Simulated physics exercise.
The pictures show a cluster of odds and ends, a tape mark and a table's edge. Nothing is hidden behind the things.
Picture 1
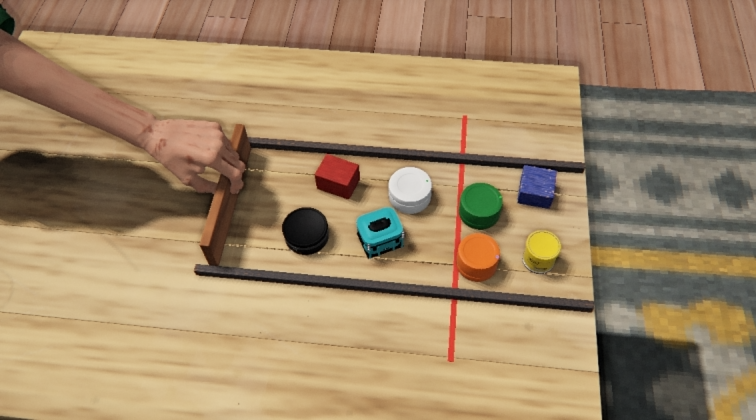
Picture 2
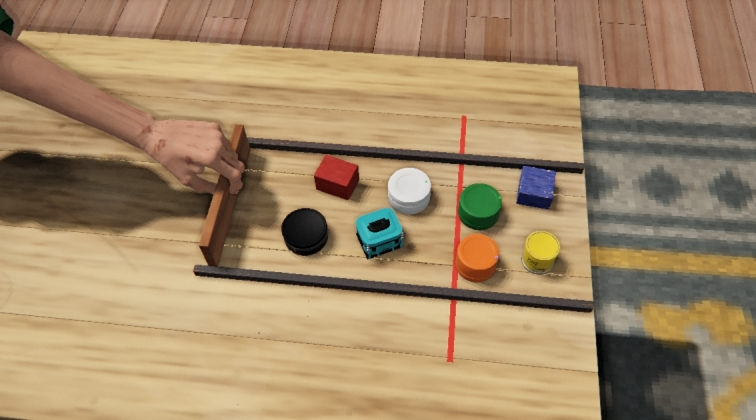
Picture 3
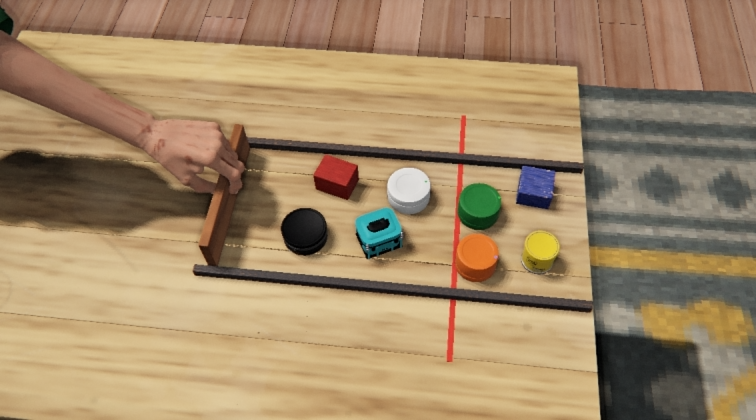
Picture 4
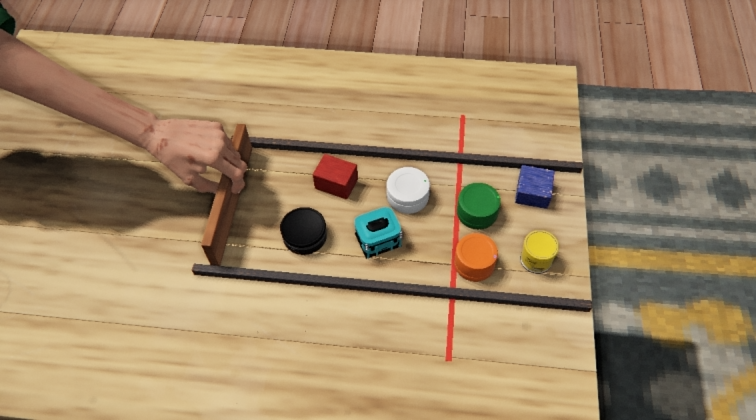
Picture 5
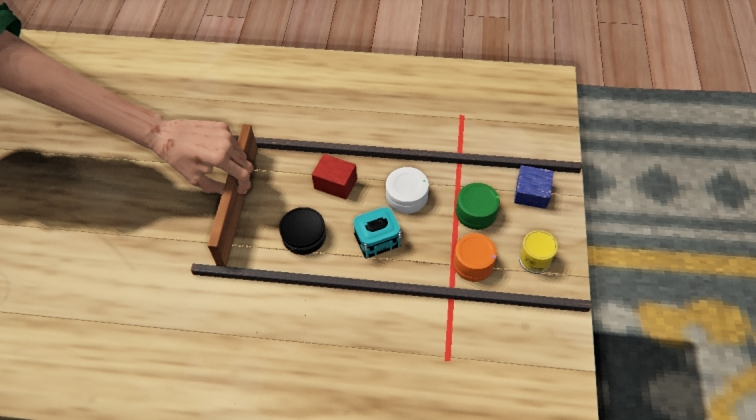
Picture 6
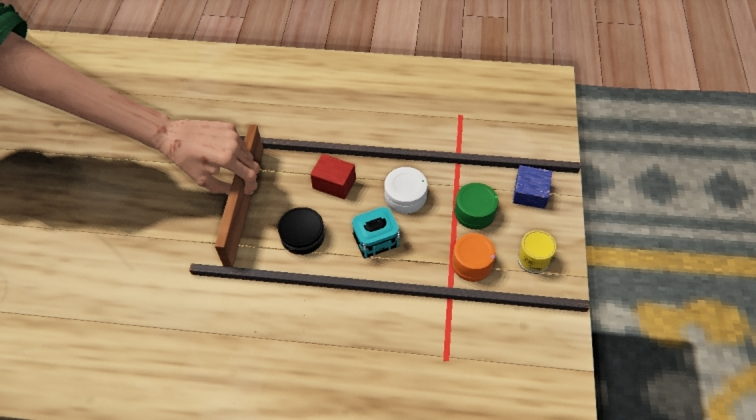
A hand grips a wooden board standing upright across a pale wooden tabletop, seen from above at an angle, with a patterned rug and floorboards beyond. Between two dark rails lie a red block, black disc, white lid and turquoise case, with green and orange lids, a blue block and a yellow pot rightward around and past a red line. The hand slides the board slightly right while the objects stay put and the view drifts very faintly.
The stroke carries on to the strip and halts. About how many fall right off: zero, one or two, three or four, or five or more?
As it turns out, the number that fall off is zero.
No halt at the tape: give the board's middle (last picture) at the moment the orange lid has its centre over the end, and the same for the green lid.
Near (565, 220) and (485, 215).
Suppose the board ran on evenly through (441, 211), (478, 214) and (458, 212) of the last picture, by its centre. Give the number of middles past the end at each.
It would be 0, 0 and 0.
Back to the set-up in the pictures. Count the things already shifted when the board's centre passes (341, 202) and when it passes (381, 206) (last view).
The counts are 3 and 6.
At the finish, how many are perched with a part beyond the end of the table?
The number is 0.
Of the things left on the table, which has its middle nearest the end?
The green lid ends nearest.
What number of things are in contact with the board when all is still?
That makes 2.
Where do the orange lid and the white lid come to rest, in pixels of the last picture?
First (501, 271), then (515, 197).
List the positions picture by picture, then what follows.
Yellow pot (541, 252); blue block (537, 187); green lid (480, 206); board (227, 193); tape (459, 224), in the first picture.
Blue block (536, 188); turquoise case (379, 233), in the second picture.
Green lid (479, 206); red block (337, 177), in the third picture.
Yellow pot (539, 252); white lid (408, 190), in the fourth picture.
Blue block (534, 187); orange lid (475, 258), in the fifth picture.
Yellow pot (536, 252); blue block (532, 187); green lid (476, 206); board (241, 194); tape (454, 224), in the sixth picture.
Early on, none off yet; yellow pot at rest near (536, 252); blue block at rest near (532, 187); green lid at rest near (476, 206).
A while later, none off yet; yellow pot at rest near (536, 252); blue block at rest near (532, 187); green lid travelled a little near (493, 210).
Finally, the number that fall off is zero.
